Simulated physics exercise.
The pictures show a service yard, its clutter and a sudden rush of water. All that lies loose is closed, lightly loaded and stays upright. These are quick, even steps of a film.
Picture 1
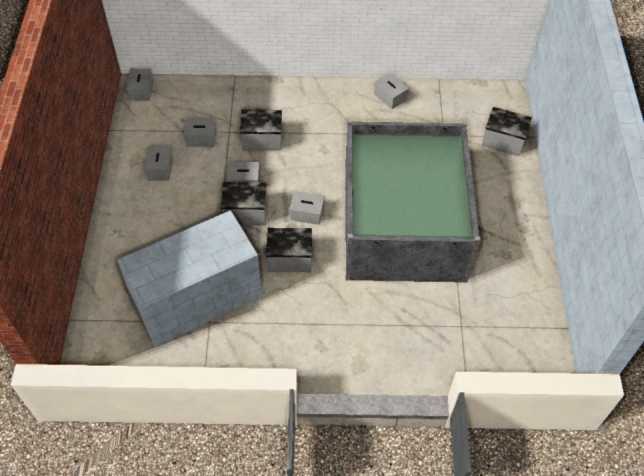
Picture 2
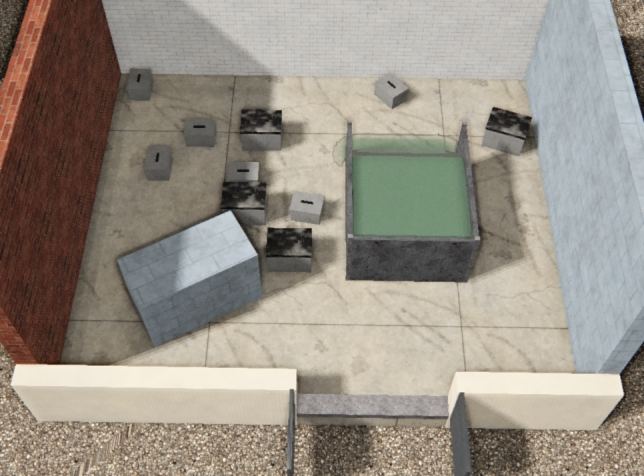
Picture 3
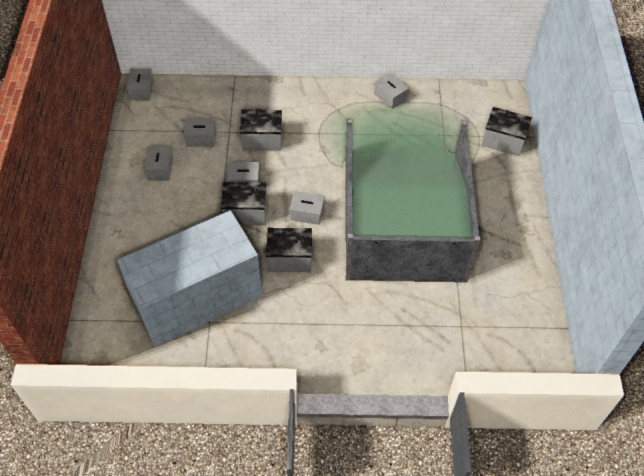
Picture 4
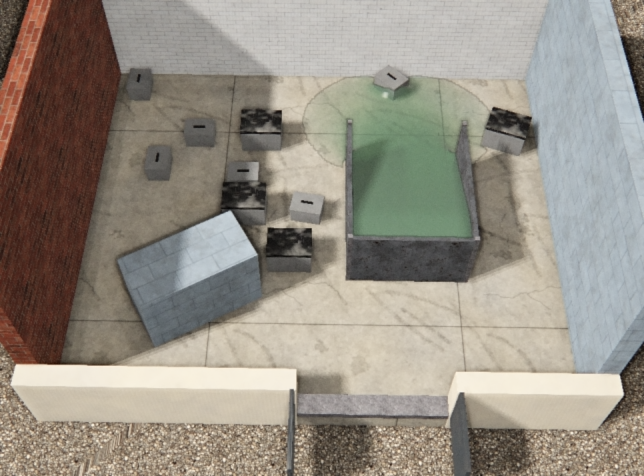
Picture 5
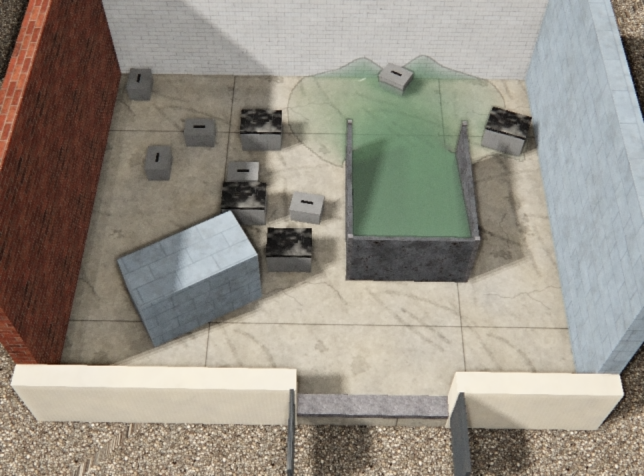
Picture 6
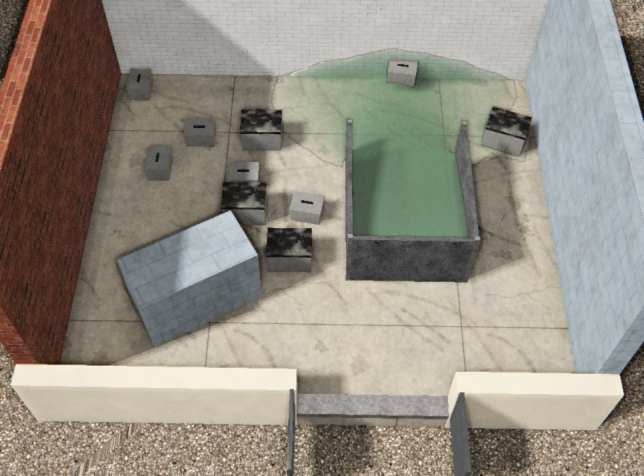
A dark-walled tank of green water dominates the right of a walled, stone-floored yard, seen from high above by a still camera. Small grey boxes, some topped with mottled black, sit around it, with a large blue-grey block at lower left, between red brick and pale blue side walls. The tank's back side opens, green water spreads to the white rear wall, and one grey box there turns and shifts slightly right.
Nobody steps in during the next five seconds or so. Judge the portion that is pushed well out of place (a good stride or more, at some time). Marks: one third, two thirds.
Share: Between one and two thirds.
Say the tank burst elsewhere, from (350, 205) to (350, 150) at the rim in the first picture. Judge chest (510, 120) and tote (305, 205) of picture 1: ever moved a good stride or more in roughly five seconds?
As listed: Under that, yes.
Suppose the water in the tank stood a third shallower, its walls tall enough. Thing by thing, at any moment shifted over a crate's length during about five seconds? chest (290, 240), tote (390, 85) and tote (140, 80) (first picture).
In turn: No, swept aside, yes.
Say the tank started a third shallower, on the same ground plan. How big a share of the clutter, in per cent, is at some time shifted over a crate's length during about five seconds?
Roughly 30 per cent.
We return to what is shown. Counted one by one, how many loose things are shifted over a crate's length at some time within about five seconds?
The number is 5.
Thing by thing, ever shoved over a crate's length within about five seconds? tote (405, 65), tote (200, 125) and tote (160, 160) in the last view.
As listed: Yes, that far or more, swept aside.
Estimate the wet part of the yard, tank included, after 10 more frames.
Some 45 per cent.
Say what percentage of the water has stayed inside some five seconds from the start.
Near 98 in a hundred.
A moment on, 0 of 10 are well off their spots; 1 afloat.
Next, 2 of 10 are well off their spots; 2 afloat.
Later, 5 of 10 are well off their spots; 2 afloat.
In the end, 5 of 10 are well off their spots, and 5 have been at some point; 2 afloat.
